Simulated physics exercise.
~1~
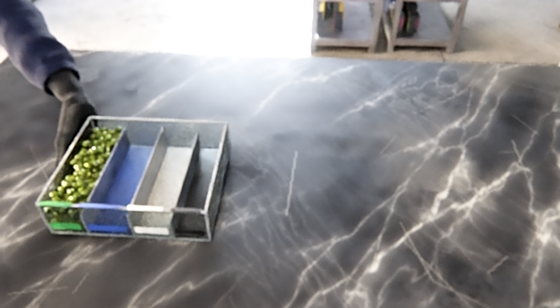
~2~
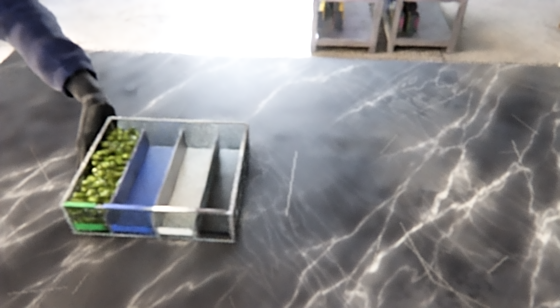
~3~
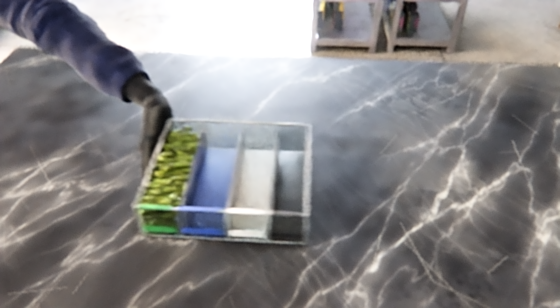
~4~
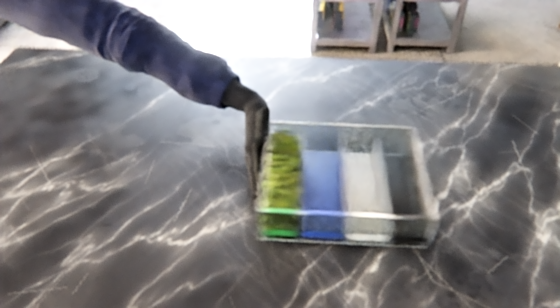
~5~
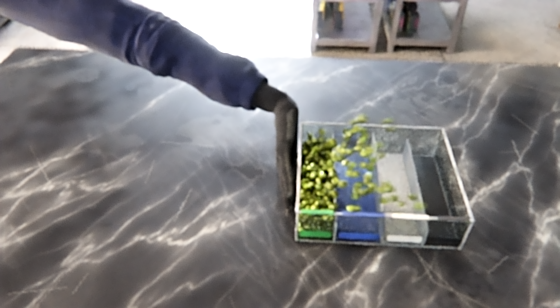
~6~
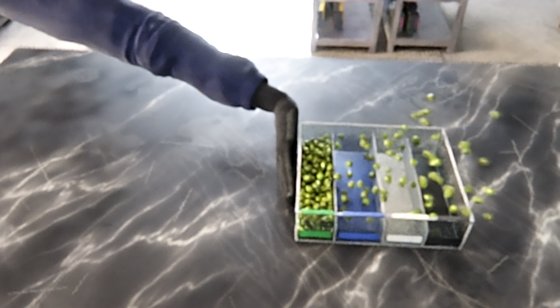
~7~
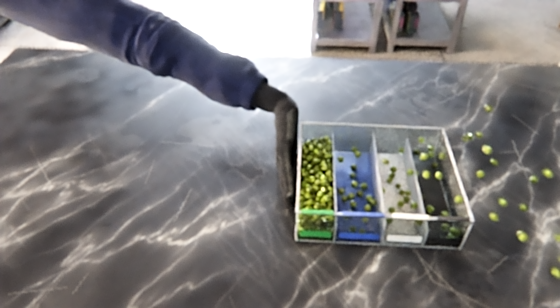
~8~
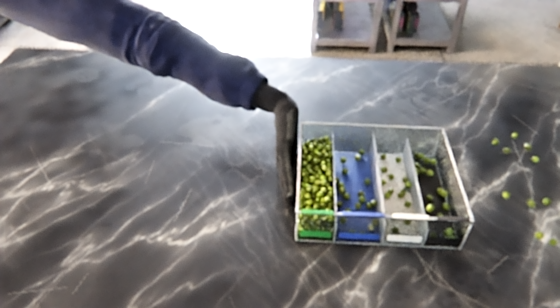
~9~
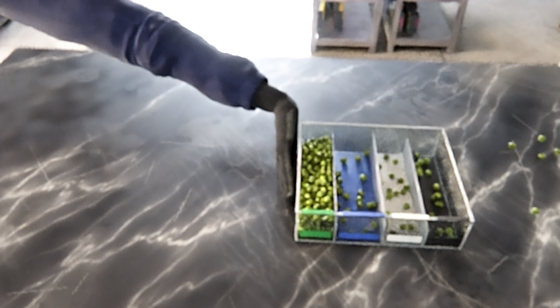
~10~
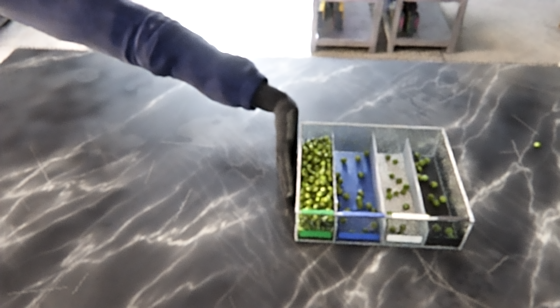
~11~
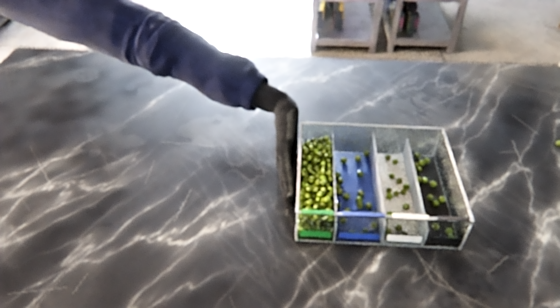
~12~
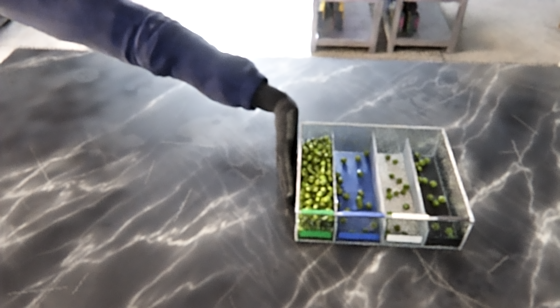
On a dark marbled surface with white veins, a gloved hand in a blue sleeve holds a clear tray split into four compartments, with small green olives filling the leftmost one. The arm pushes the tray to the right, slowly at first and then faster. When the tray stops abruptly, olives leap over the partitions into the blue, white and black sections. Some fly past the right wall and roll away across the surface. At the end the tray sits still, most olives remain in the green section, and a few lie scattered in each of the others.
